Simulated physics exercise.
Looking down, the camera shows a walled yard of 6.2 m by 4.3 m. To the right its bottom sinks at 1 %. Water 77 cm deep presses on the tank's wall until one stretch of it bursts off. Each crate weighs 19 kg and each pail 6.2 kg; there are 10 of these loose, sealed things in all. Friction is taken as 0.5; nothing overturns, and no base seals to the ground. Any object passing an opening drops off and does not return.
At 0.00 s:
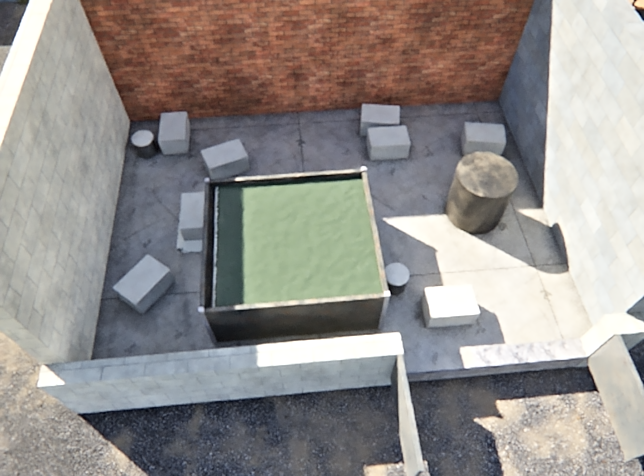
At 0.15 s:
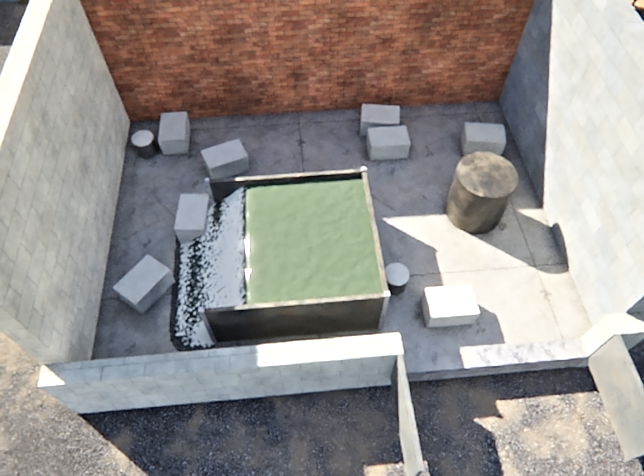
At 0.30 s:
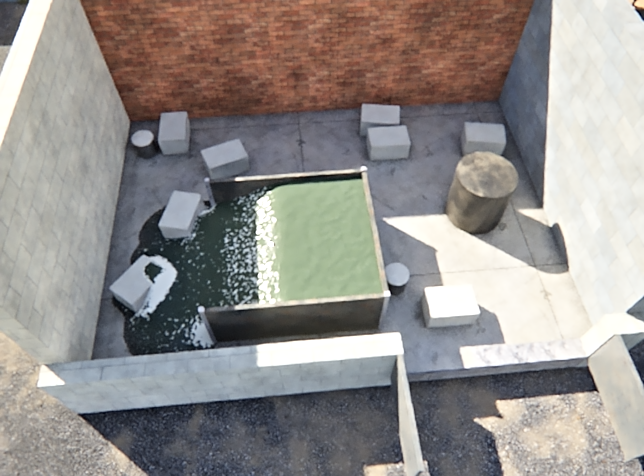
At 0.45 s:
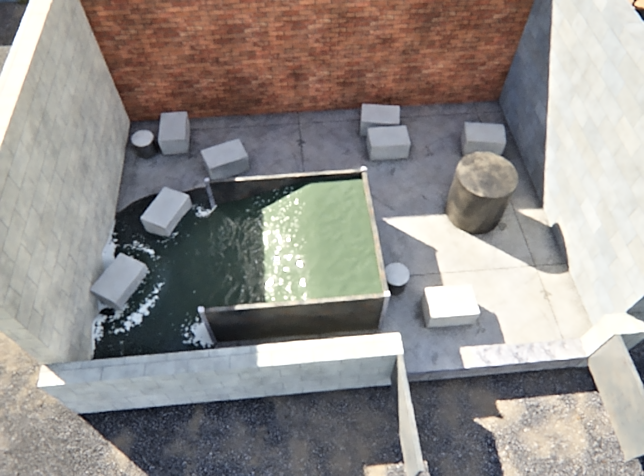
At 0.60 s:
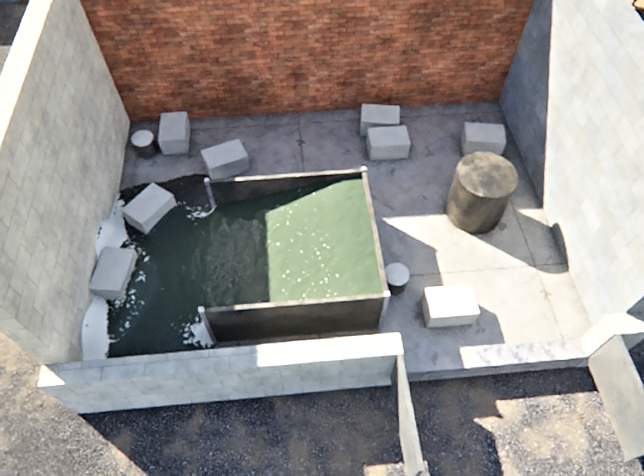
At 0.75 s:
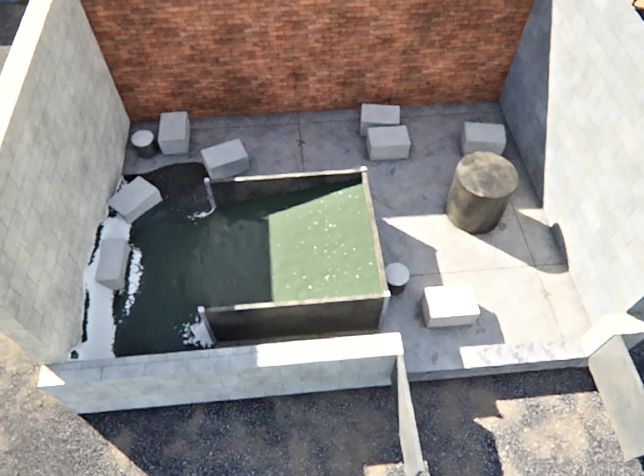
In a walled yard, green water bursts left from a tank and pushes two crates leftward.
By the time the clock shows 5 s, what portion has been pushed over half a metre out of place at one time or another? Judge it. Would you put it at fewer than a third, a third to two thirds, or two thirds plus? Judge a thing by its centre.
I would say two thirds plus.
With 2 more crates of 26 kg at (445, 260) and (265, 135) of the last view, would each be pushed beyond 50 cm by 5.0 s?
Outcome: Stays within first, breaks the threshold second.
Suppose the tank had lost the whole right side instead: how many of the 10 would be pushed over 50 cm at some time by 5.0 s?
The count would be 5.
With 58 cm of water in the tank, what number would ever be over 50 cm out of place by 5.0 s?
That would make 7 of them.
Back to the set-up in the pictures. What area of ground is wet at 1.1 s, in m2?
8.5 m2.
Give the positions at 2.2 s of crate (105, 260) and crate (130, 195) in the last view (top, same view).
First one near (127, 174), second near (205, 125).
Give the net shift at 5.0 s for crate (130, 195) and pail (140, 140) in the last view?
In turn: 300 cm, 550 cm.
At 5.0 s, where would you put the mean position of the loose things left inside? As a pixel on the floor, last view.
Averaged position, last view: Near pixel (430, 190).
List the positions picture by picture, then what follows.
A crate at (196, 210) rests on the ground; a crate at (141, 279), on the bottom; water covers 3.7 m2; 0 of 10 have shifted, in the first frame.
A crate at (192, 211), on the bottom, 5 cm from its start; a crate at (141, 279), on the bottom; 4.8 m2 under water; 1 of 10 have shifted, in the second frame.
A crate at (180, 209), on the bottom, 22 cm from its start; a crate at (138, 279) rests on the ground, 4 cm from its start; water covers 6.1 m2; 1 of 10 have shifted, in the third frame.
A crate at (165, 207) rests on the ground, 45 cm from its start; a crate at (118, 277), on the bottom, 28 cm from its start; water covers 7.5 m2; 2 of 10 have shifted, in the fourth frame.
A crate at (147, 202), on the bottom, 73 cm from its start; a crate at (112, 268), afloat, 37 cm from its start; 8.0 m2 under water; 2 of 10 have shifted, in the fifth frame.
A crate at (132, 196), on the bottom, 98 cm from its start; a crate at (106, 259) floats, 45 cm from its start; water covers 8.3 m2; 2 of 10 have shifted, in the sixth frame.
After 1.1 s 2 of 10 are over 50 cm from their spots; 1 afloat.
After 2.2 s 4 of 10 are over 50 cm from their spots; 3 afloat.
After 3.5 s 8 of 10 are over 50 cm from their spots; 2 afloat.
After 5.0 s 9 of 10 are over 50 cm from their spots, and 9 have been at some point; 5 afloat.
